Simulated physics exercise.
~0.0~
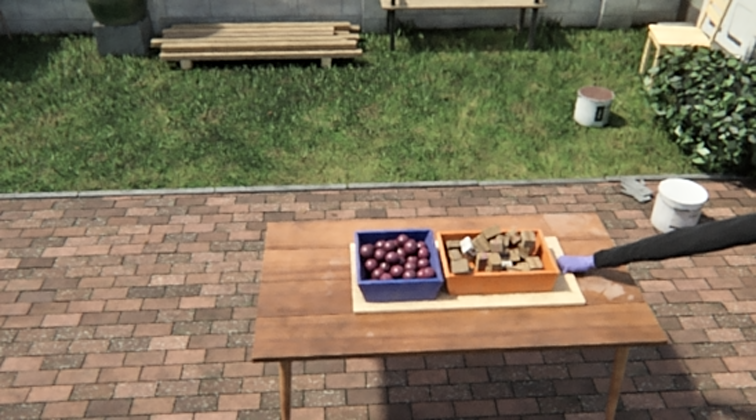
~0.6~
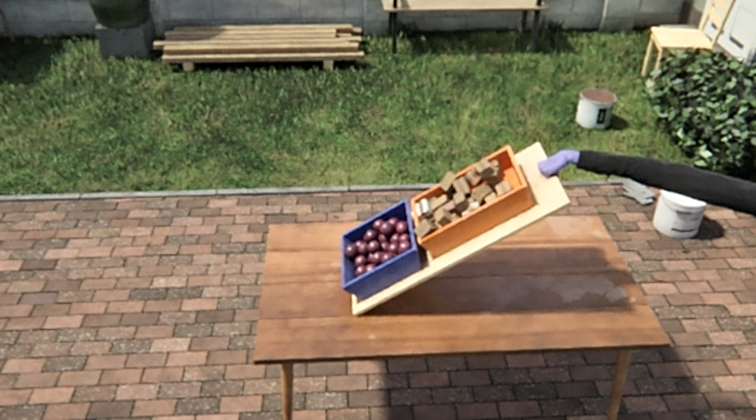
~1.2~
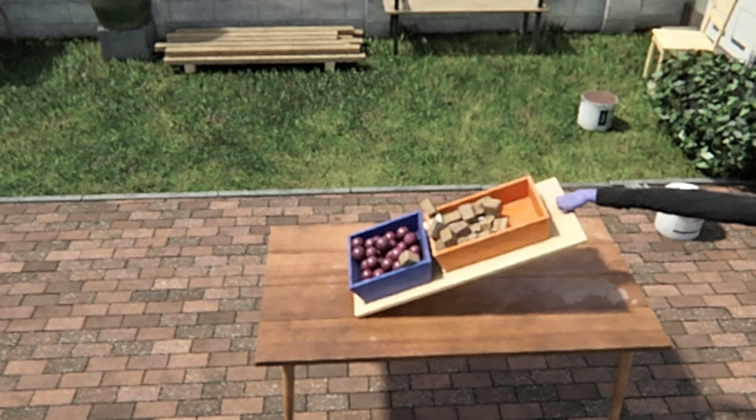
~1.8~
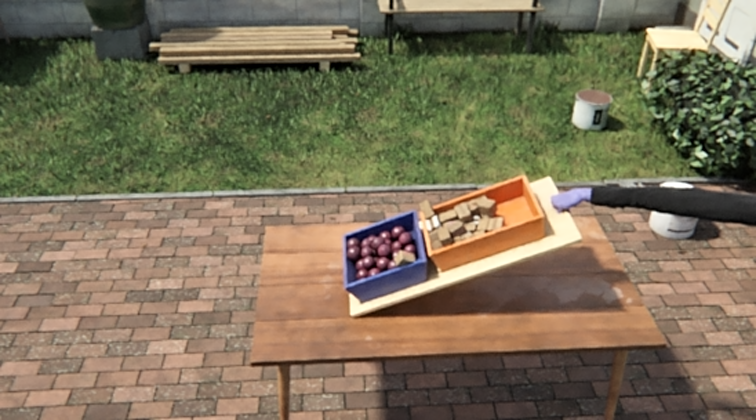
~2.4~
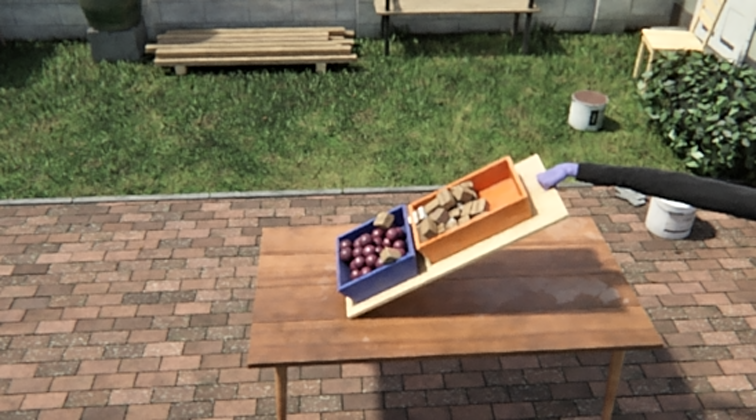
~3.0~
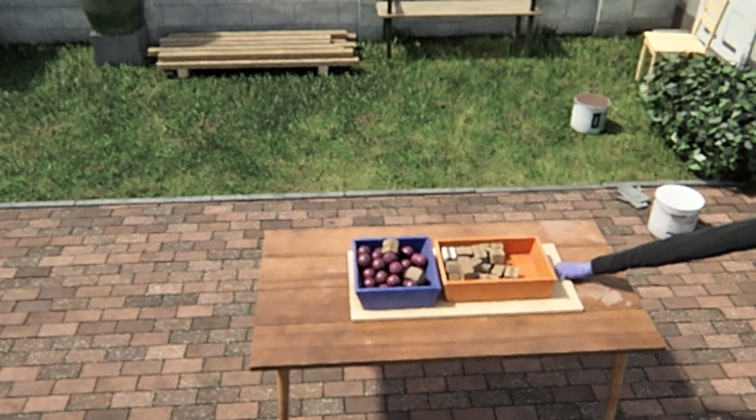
A gloved hand at the end of a dark sleeve grips the right end of a pale board on a wooden table, seen from above in a brick-paved yard with grass behind. On the board sit a blue container of red onions at left and an orange container of small brown parcels at right. The hand raises the right end steeply, and the parcels slide left, one dropping among the onions. It lowers the board partway, then lifts it again, and a second parcel lies in the blue container. Finally the board is laid flat, with most parcels still in the orange container and the onions all in the blue.
